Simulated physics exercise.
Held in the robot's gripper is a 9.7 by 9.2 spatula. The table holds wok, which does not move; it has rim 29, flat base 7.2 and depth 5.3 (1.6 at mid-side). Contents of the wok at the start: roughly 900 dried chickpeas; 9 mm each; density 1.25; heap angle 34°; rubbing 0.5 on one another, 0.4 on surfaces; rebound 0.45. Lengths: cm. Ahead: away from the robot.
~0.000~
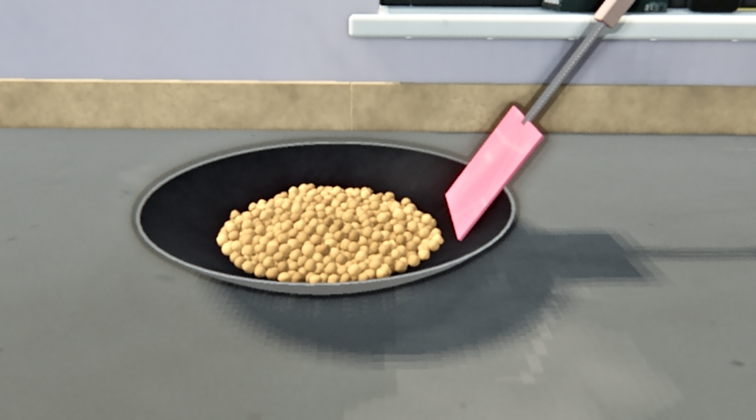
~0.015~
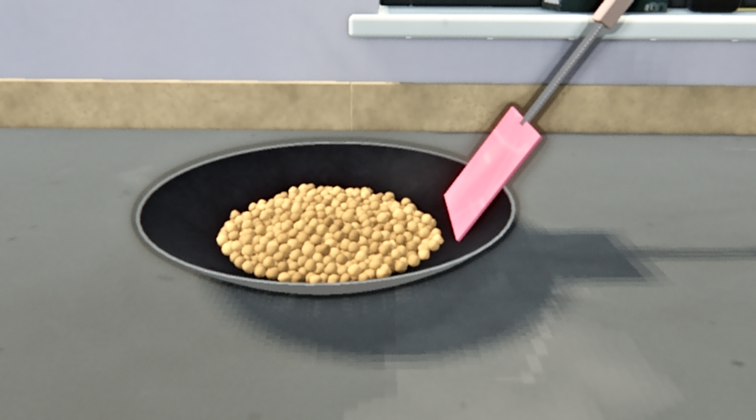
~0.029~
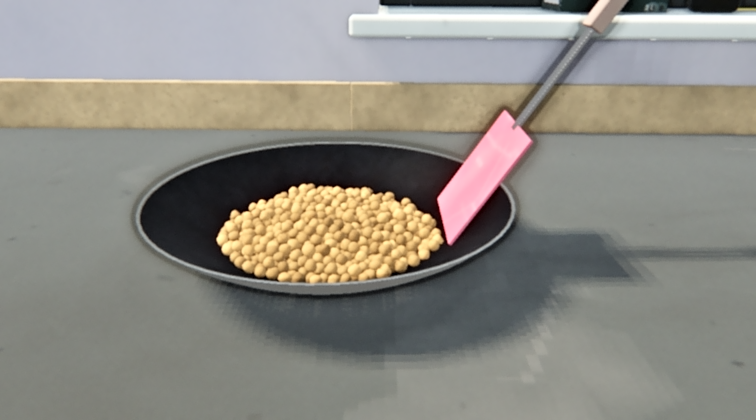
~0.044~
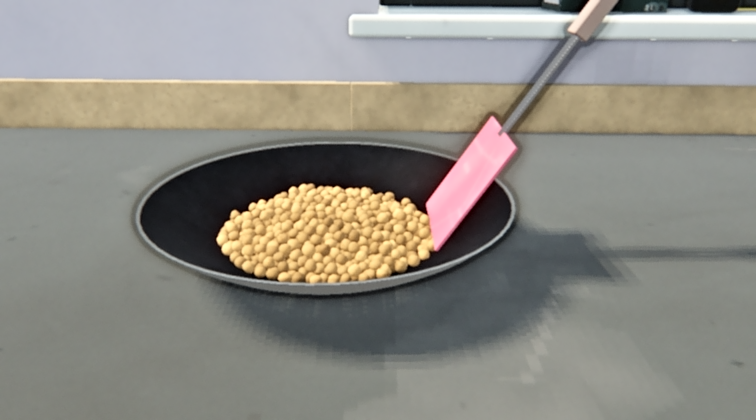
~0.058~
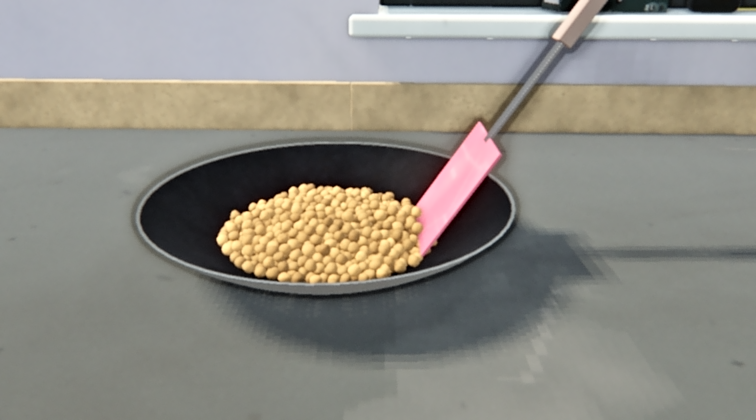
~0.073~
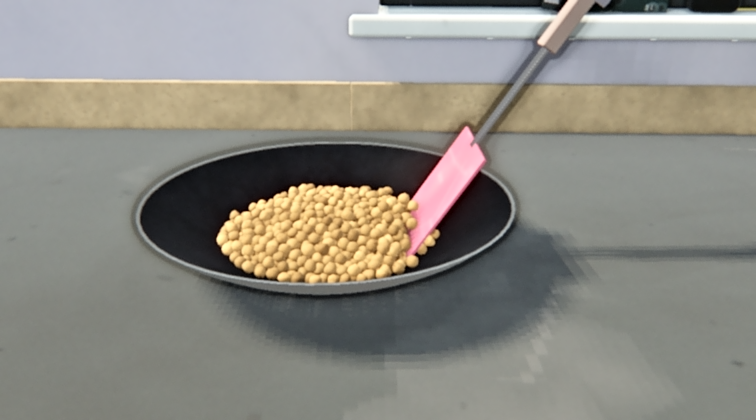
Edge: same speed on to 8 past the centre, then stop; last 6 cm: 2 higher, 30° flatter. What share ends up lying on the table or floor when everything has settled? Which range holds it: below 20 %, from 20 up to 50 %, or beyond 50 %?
The range below 20 %.
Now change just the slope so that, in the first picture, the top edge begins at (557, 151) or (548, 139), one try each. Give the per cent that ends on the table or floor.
Some 10 per cent, then some 10 per cent.
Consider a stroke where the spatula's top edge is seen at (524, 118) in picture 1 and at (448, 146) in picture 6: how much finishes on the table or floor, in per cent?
Some 35 per cent.
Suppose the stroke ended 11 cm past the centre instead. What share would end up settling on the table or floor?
I'd expect close to 40 per cent then.
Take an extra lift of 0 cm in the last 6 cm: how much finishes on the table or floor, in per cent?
Result: Approx. 15 %.
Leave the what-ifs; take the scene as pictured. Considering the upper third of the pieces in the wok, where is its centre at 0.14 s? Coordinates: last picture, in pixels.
Near (312, 212).
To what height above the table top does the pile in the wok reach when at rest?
It reaches roughly 7.0 cm.
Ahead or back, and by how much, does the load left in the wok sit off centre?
It sits near 5.5 centimetres ahead of centre.
By 0.14 s, sloping 57°, highest piece 7 above the table; 900 in the wok.
By 0.21 s, sloping 47°, highest piece 6 above the table; 900 in the wok.
By 0.45 s, sloping 27°, highest piece 7 above the table; 800 in the wok, 81 on the table or floor, 19 on the blade or in flight.
By 1.50 s, sloping 27°, highest piece 7 above the table; 797 in the wok, 103 on the table or floor.
Final count, 797 in the wok, 103 on the table or floor. That is 11 % on the table or floor.
